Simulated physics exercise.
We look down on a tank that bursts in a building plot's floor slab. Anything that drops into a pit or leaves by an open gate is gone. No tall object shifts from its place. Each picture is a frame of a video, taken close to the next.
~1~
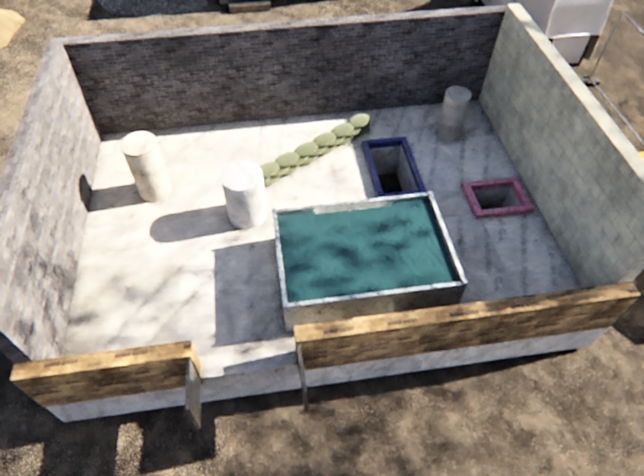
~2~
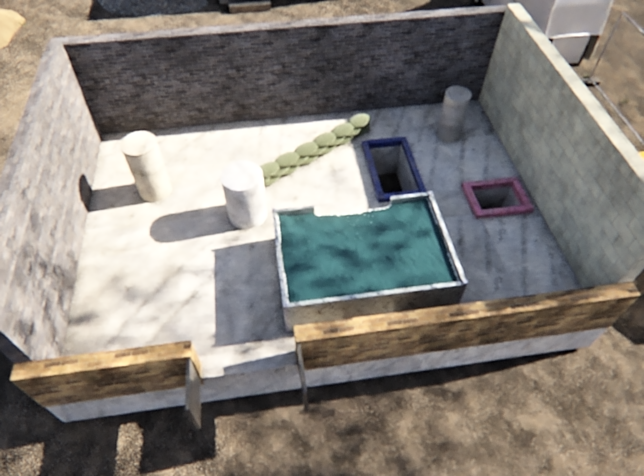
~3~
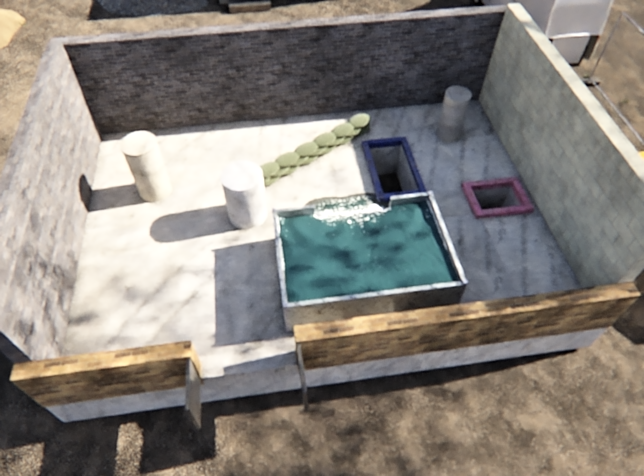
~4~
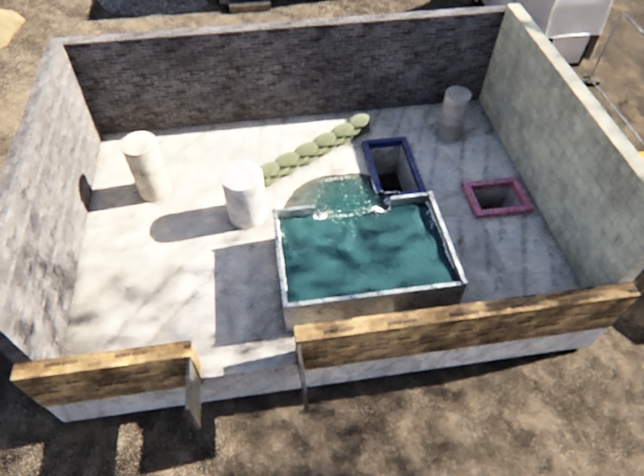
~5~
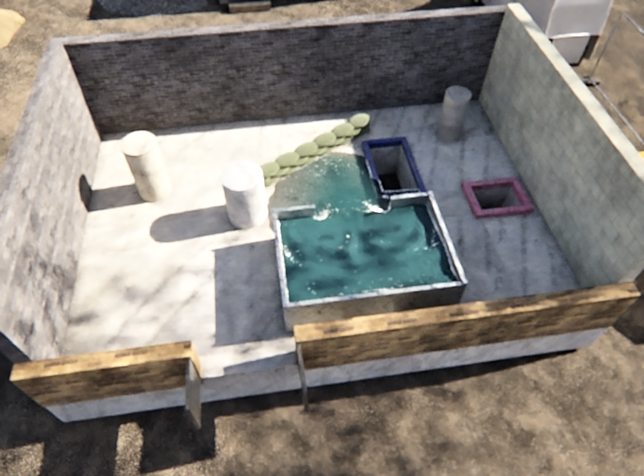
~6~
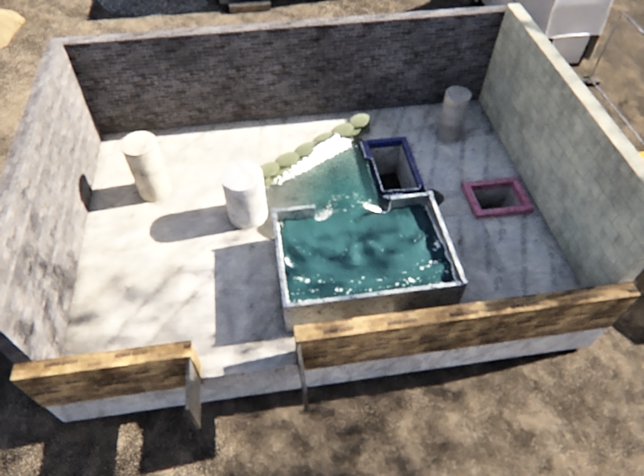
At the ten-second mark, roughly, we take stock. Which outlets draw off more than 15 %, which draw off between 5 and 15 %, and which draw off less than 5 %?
Outcome: The gate lands in the bottom band - below five per cent; the blue pit lands in the top band - past fifteen per cent; the pink pit lands in the bottom band - below five per cent.
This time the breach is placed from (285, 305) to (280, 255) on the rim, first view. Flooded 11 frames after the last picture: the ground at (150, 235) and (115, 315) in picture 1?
The first ends up soaked, the second ends up soaked.
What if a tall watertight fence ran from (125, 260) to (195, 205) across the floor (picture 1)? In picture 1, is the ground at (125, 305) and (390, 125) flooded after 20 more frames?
Result, in the order given: Unsoaked / swamped.
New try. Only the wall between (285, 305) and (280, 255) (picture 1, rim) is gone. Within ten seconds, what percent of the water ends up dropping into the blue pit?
Near 0 per cent for blue.
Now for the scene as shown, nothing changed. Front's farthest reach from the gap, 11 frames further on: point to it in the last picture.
About (473, 101).
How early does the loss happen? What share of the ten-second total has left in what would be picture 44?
Around 85 percent.
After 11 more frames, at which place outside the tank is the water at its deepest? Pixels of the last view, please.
About (316, 162).
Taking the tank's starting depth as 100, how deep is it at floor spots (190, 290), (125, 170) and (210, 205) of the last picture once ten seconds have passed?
About 2 per cent, then 6 per cent, then 2 per cent.
A moment on, water covers 20 % of the floor; the gate 0 %, the blue pit 2 %, the pink pit 0 %.
Next, water covers 30 % of the floor; the gate 0 %, the blue pit 6 %, the pink pit 0 %.
Then, water covers 50 % of the floor; the gate 0 %, the blue pit 14 %, the pink pit 0 %.
Later, water covers 80 % of the floor; the gate 1 %, the blue pit 22 %, the pink pit 1 %.
In the end, water covers 90 % of the floor; the gate 2 %, the blue pit 25 %, the pink pit 1 %.
